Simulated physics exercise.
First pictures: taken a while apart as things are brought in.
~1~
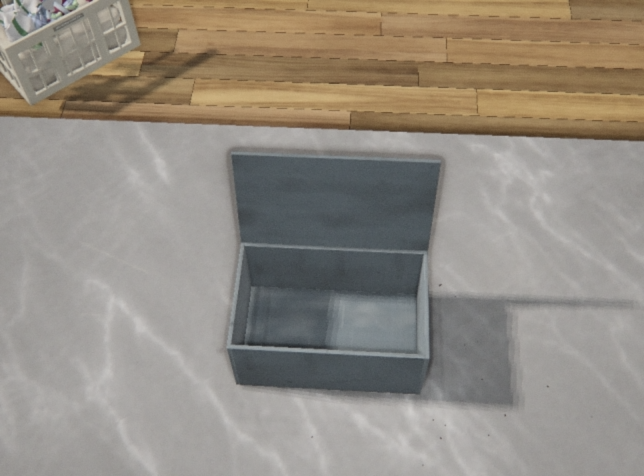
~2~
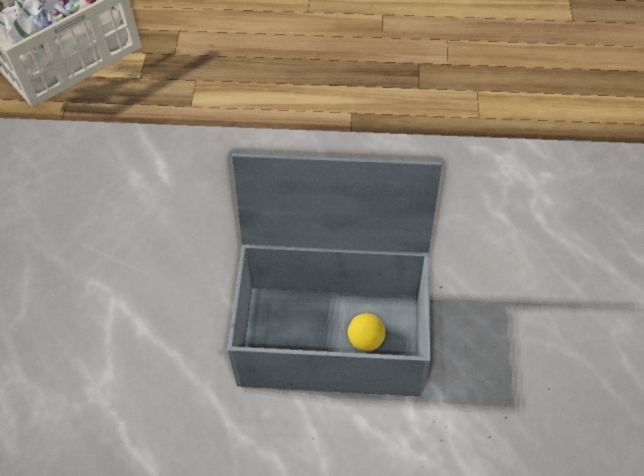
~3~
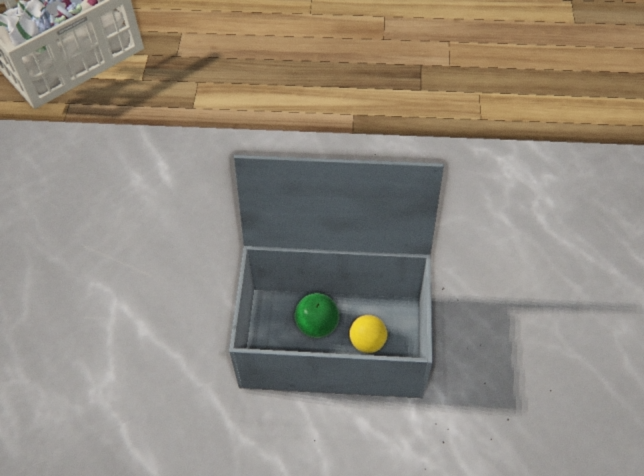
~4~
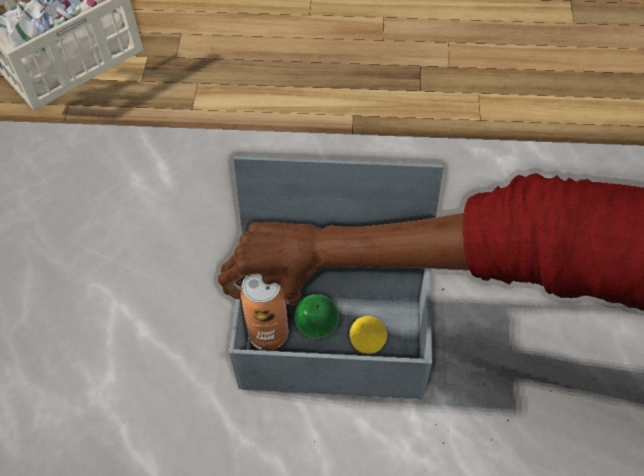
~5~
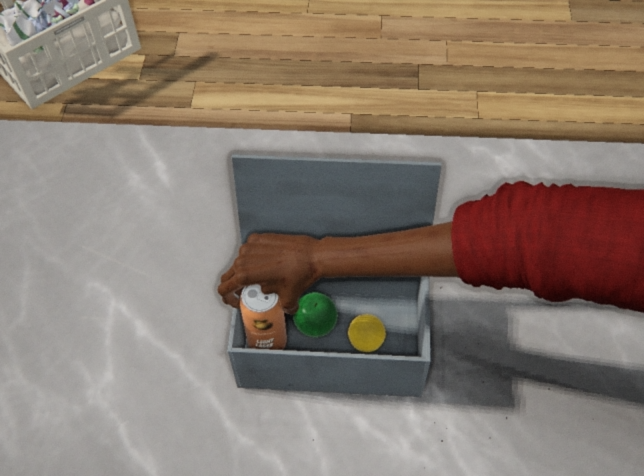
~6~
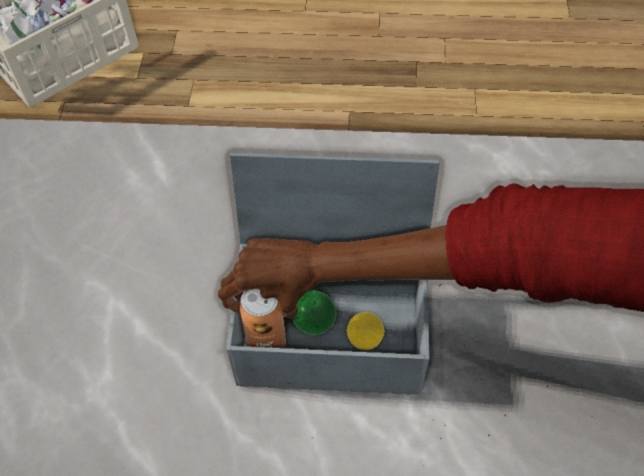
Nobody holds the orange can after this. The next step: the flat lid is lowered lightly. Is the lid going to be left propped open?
Yes, seems the lid is blocked.
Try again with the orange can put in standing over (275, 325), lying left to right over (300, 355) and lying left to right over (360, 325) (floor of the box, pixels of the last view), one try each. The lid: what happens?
Try one: Not closed. Try two: Closed. Try three: Closed.
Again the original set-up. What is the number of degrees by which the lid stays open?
Some 20°.
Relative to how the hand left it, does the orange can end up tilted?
At the finish it holds its orientation.
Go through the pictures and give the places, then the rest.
In the first frame, the last thing is not in view yet.
In the second frame, the last thing is not in view yet.
In the third frame, the last thing is not in view yet; green apple (317, 315).
In the fourth frame, on its way; orange can (265, 312); green apple (317, 316).
In the fifth frame, on its way; orange can (264, 321); green apple (315, 315).
In the sixth frame, in place under the hand; orange can (264, 324); green apple (314, 313).
Then, 1.40 s later than the last frame, lid 74° above the rim.
Then, 1.70 s later than the last frame, lid 45° above the rim.
When it is over, lid 20° above the rim; all 3 as before. End places, in pixels of the last picture, orange can near (264, 324).
